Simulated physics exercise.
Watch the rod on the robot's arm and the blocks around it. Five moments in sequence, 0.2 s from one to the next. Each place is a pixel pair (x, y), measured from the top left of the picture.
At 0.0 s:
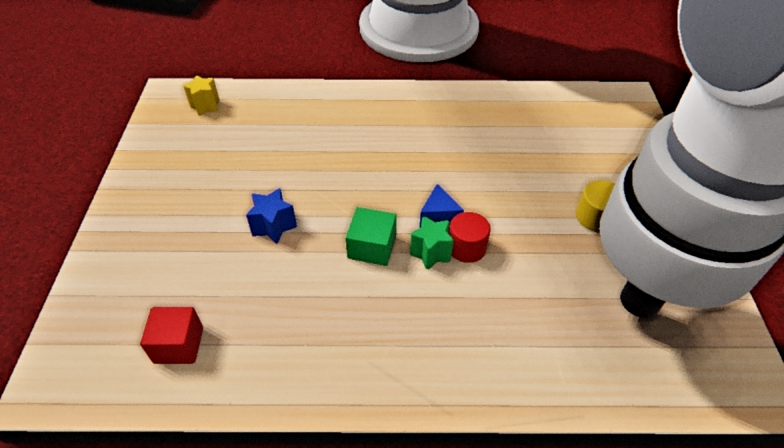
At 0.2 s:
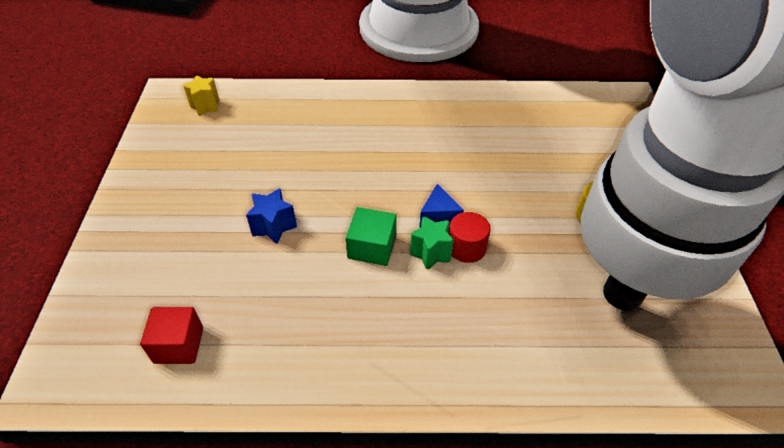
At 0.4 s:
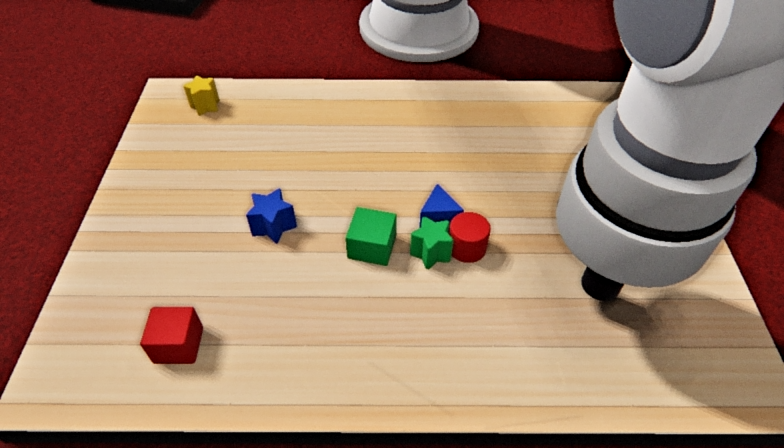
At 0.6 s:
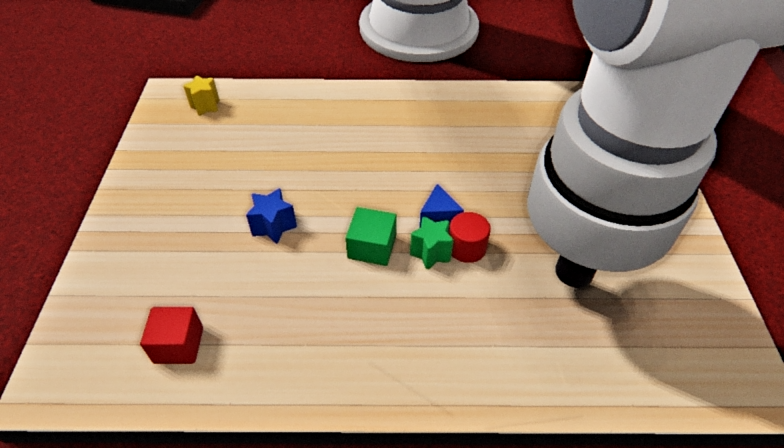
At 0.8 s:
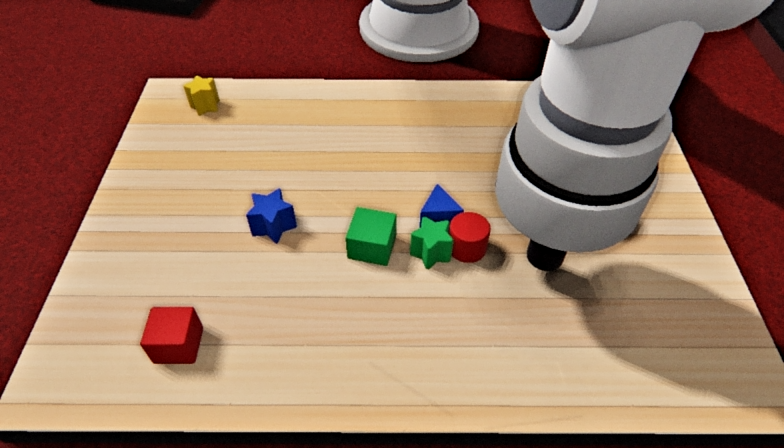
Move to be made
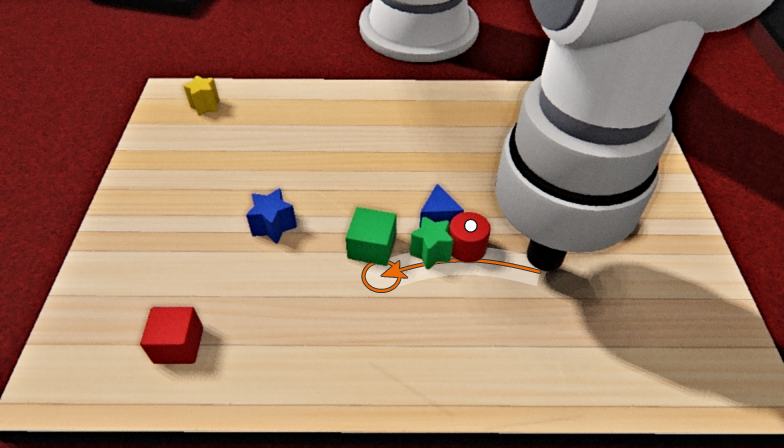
To begin with, a grey-and-white robot arm holds its black rod over the right side of a wooden board scattered with coloured blocks. The arm then moves steadily left and slightly up the board, bringing the rod nearer the red round block, while the visible blocks stay still.
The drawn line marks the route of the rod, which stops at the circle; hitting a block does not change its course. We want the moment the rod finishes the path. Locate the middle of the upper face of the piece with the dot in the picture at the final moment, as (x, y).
It ends at (439, 210).
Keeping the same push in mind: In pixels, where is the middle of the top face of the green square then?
The spot you're after is about (335, 214) in the image.
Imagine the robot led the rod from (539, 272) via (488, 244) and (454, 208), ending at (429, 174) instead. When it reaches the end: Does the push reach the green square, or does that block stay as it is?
It keeps its position.
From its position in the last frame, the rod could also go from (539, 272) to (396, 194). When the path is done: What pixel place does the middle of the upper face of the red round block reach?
For the centre of its top, I'd go with (396, 204).
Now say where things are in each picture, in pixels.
The first picture shows lower end of the rod at (640, 302), tops of blocks, blue star at (268, 204), green square at (371, 225), green star at (433, 231), blue three-sided block at (441, 201), red round block at (471, 226).
The second picture shows rod at (622, 295), blocks as before.
The third picture shows rod at (600, 286), blocks as before.
The fourth picture shows rod at (574, 273), blocks as before.
The fifth picture shows rod at (545, 257), blue star at (268, 204), green square at (371, 225), green star at (433, 231), blue three-sided block at (441, 201), red round block at (471, 226).
The drawn path runs from (539, 272) via (486, 261) and (433, 263), ending at (382, 276); the dot is on the red round block.
What follows on the original path. One third of the way, rod at (489, 246); green star at (424, 230), turned 15° anticlockwise; blue three-sided block at (438, 198), turned 15° anticlockwise; red round block at (459, 220).
Two thirds of the way, rod at (432, 248); green square at (365, 223), turned 10° anticlockwise; green star at (405, 226), turned 30° anticlockwise; blue three-sided block at (428, 185), turned 30° anticlockwise; red round block at (439, 210).
At the end, rod at (381, 261); blue star not moved; green square at (335, 214), turned 20° clockwise; green star at (369, 230); blue three-sided block at (428, 185), turned 30° anticlockwise; red round block at (439, 210).
